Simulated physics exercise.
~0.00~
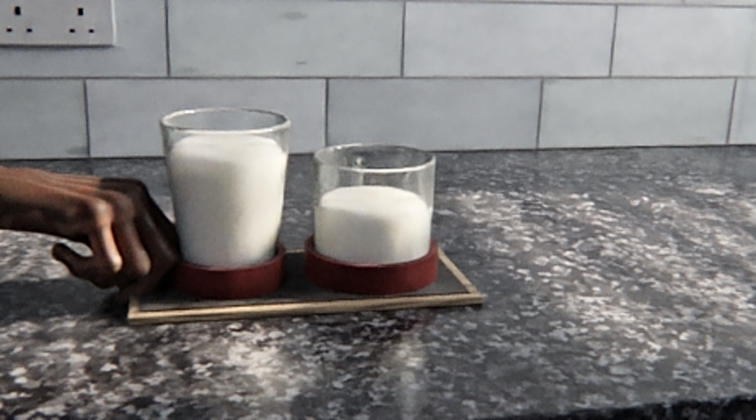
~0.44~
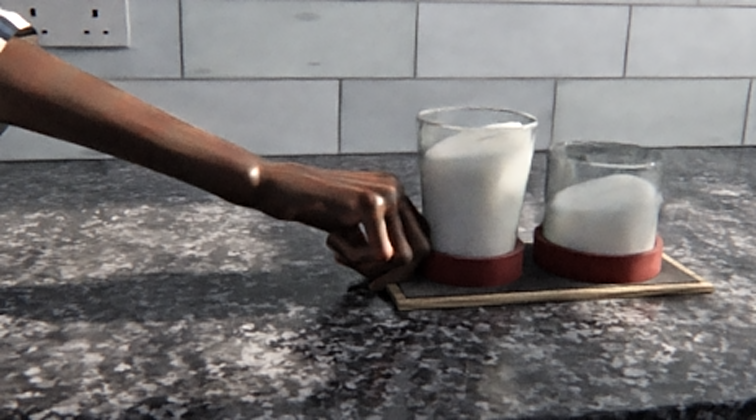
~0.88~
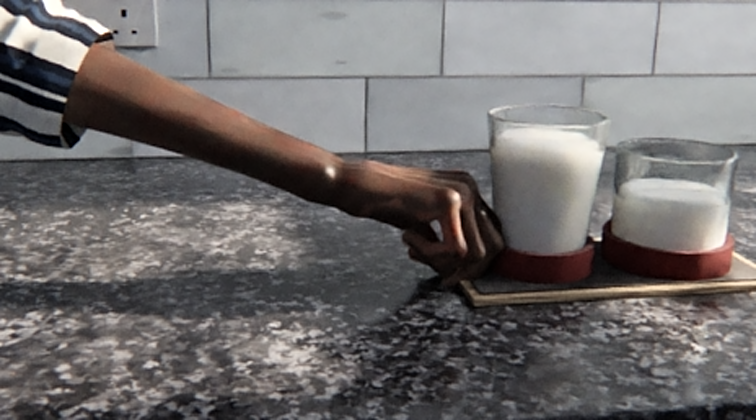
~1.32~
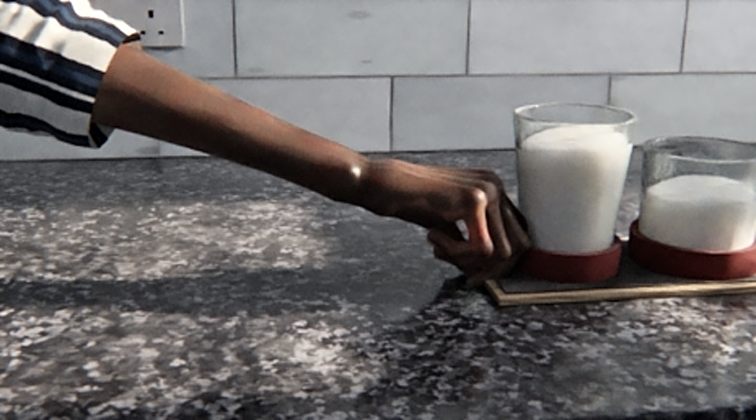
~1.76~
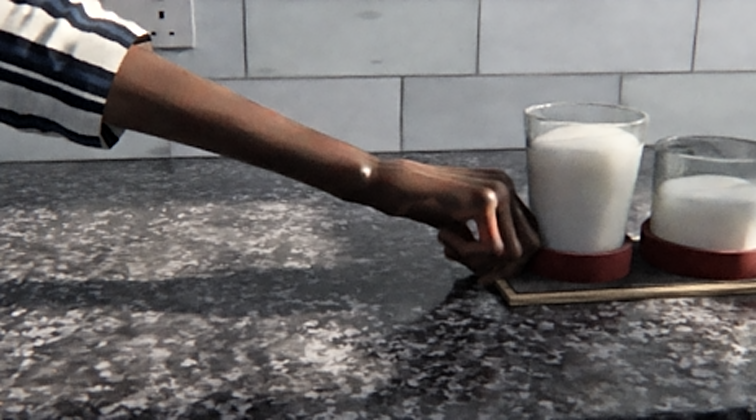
On a speckled kitchen counter, a hand pushes a tray of two milk-filled glasses right.
